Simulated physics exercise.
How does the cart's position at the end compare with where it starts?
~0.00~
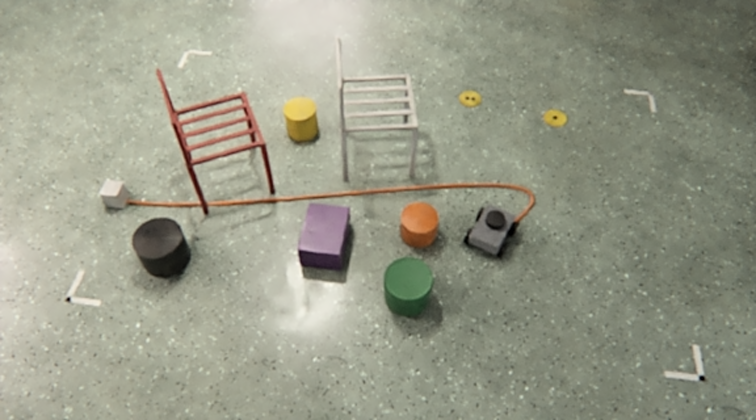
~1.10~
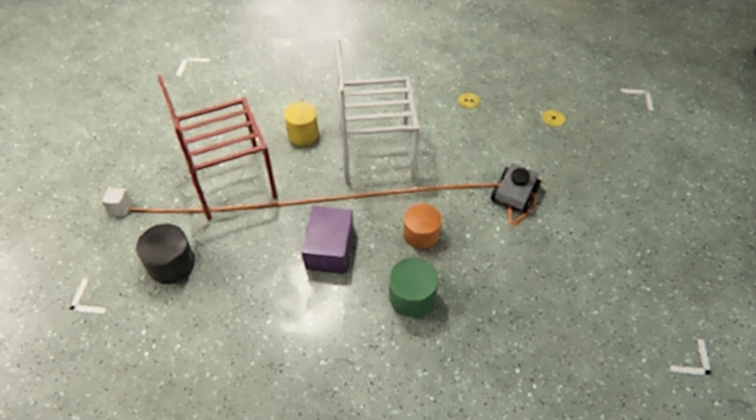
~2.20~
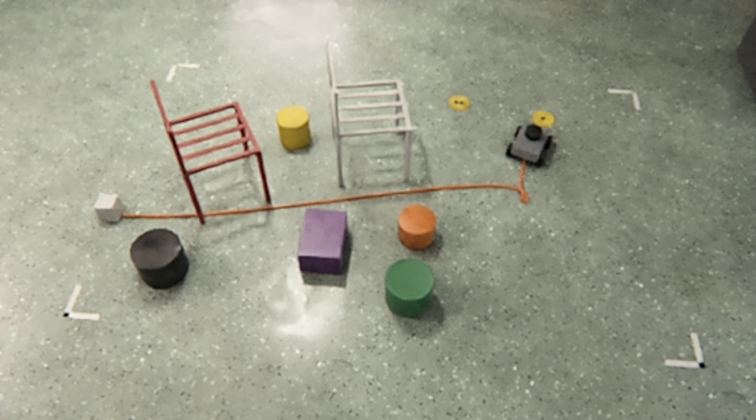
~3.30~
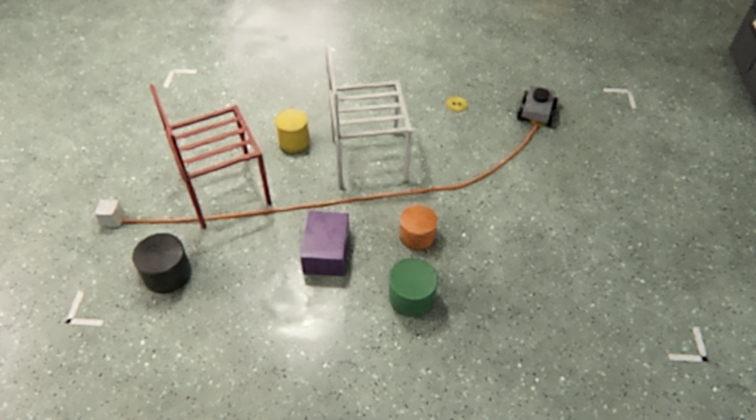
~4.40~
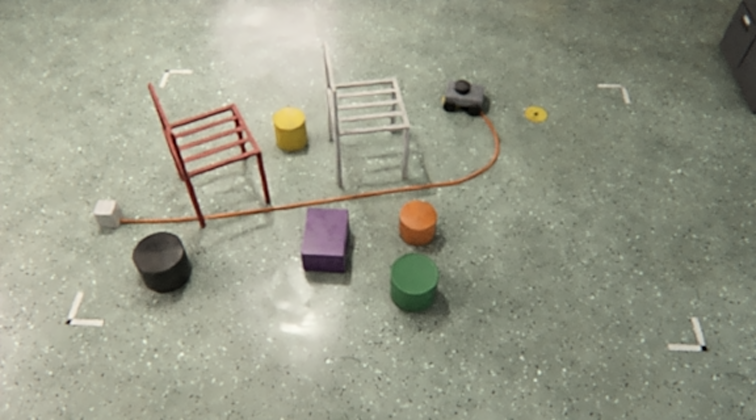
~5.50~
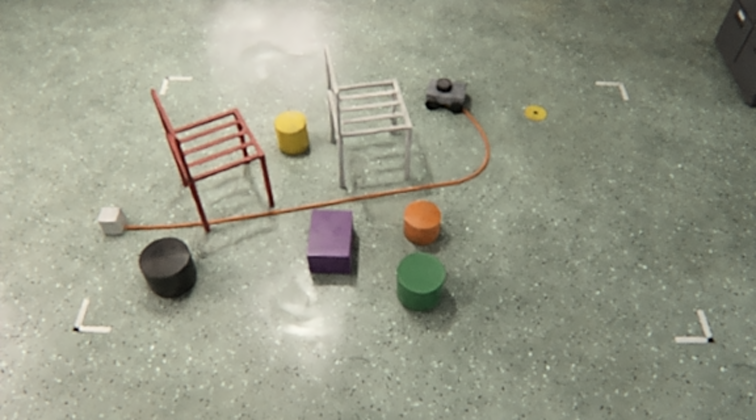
The cart starts low on the right, just right of the orange tub. It ends higher up and farther left, near the upper right of the white chair.
